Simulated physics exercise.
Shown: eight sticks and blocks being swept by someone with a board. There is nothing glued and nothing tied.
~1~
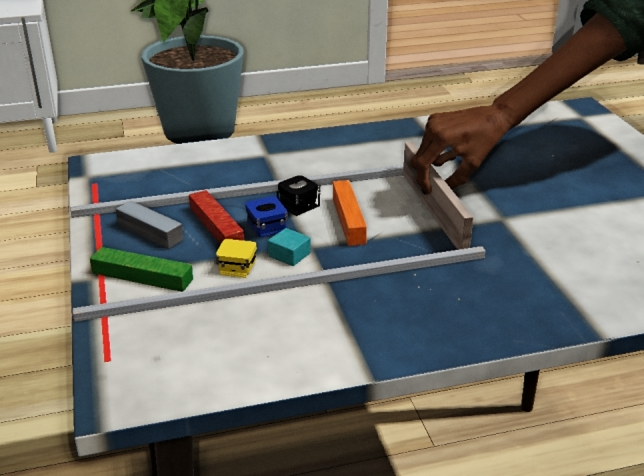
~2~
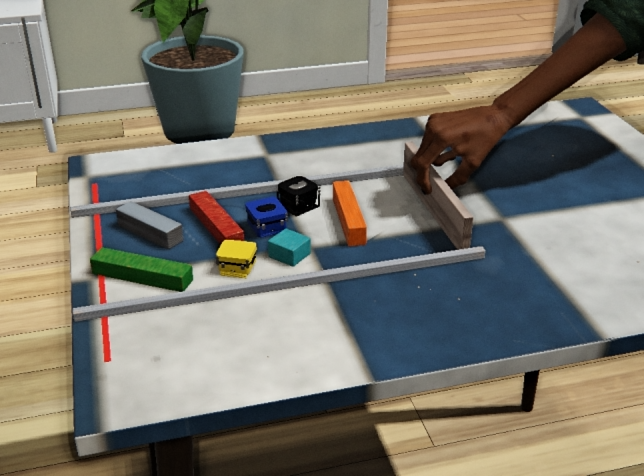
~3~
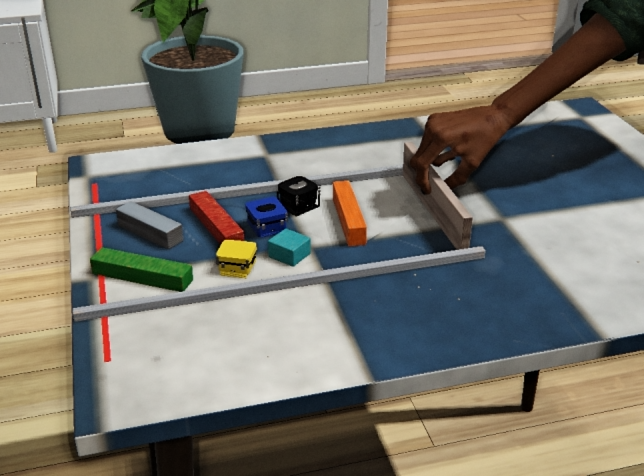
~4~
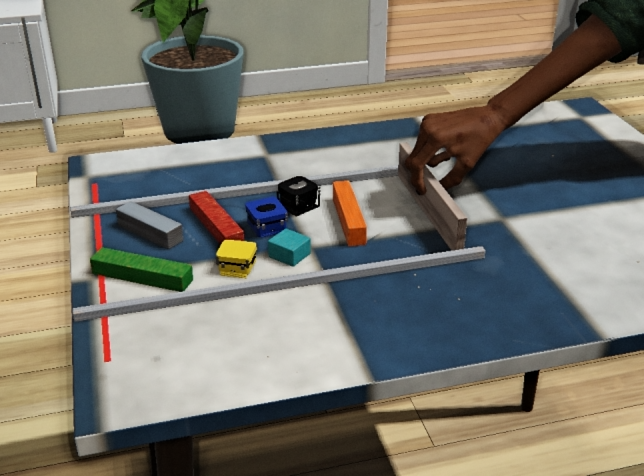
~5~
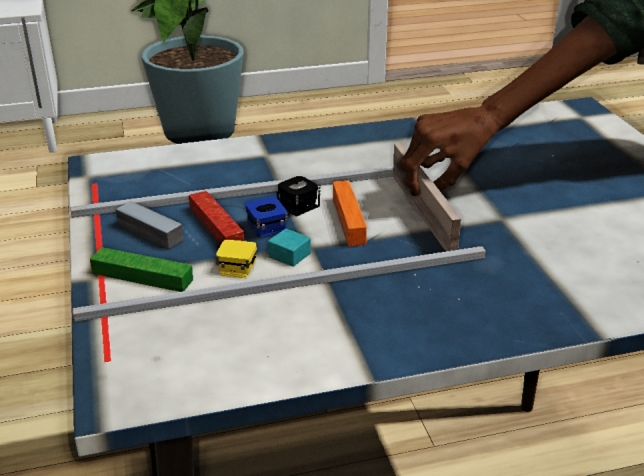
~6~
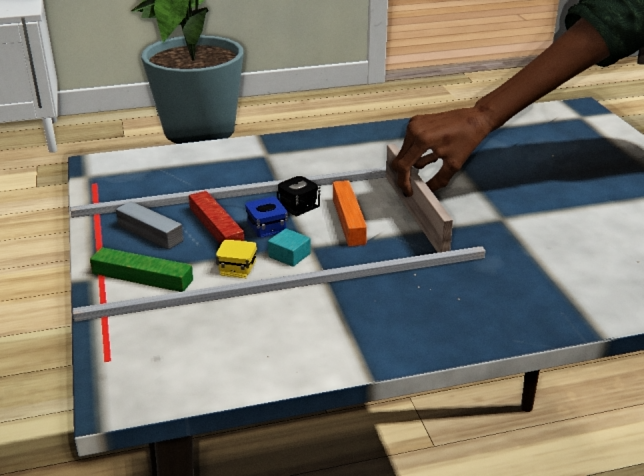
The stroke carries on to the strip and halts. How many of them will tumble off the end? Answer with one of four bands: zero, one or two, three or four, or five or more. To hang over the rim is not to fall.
Five or more.
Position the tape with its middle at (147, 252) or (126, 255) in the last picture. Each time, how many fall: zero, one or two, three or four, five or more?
1 or 2; either three or four.
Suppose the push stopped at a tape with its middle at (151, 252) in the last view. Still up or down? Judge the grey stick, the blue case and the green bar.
The grey stick: It is gone. The blue case: It is still there. The green bar: It is gone.
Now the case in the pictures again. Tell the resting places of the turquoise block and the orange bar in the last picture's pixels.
Listed as asked: First (77, 288), and then (89, 248).
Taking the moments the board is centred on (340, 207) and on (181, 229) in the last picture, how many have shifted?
At the first spot the count is 2, and at the second it is 8.
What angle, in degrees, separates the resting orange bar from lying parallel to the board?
Roughly 0° out of line.
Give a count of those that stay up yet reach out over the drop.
The overhang total is 1.
Early on, none off yet; green bar at rest near (142, 269); grey stick at rest near (149, 225); red bar at rest near (214, 220).
Finally, the number that fall off is five or more; lost, black case, blue case, yellow case, red bar, grey stick and green bar.
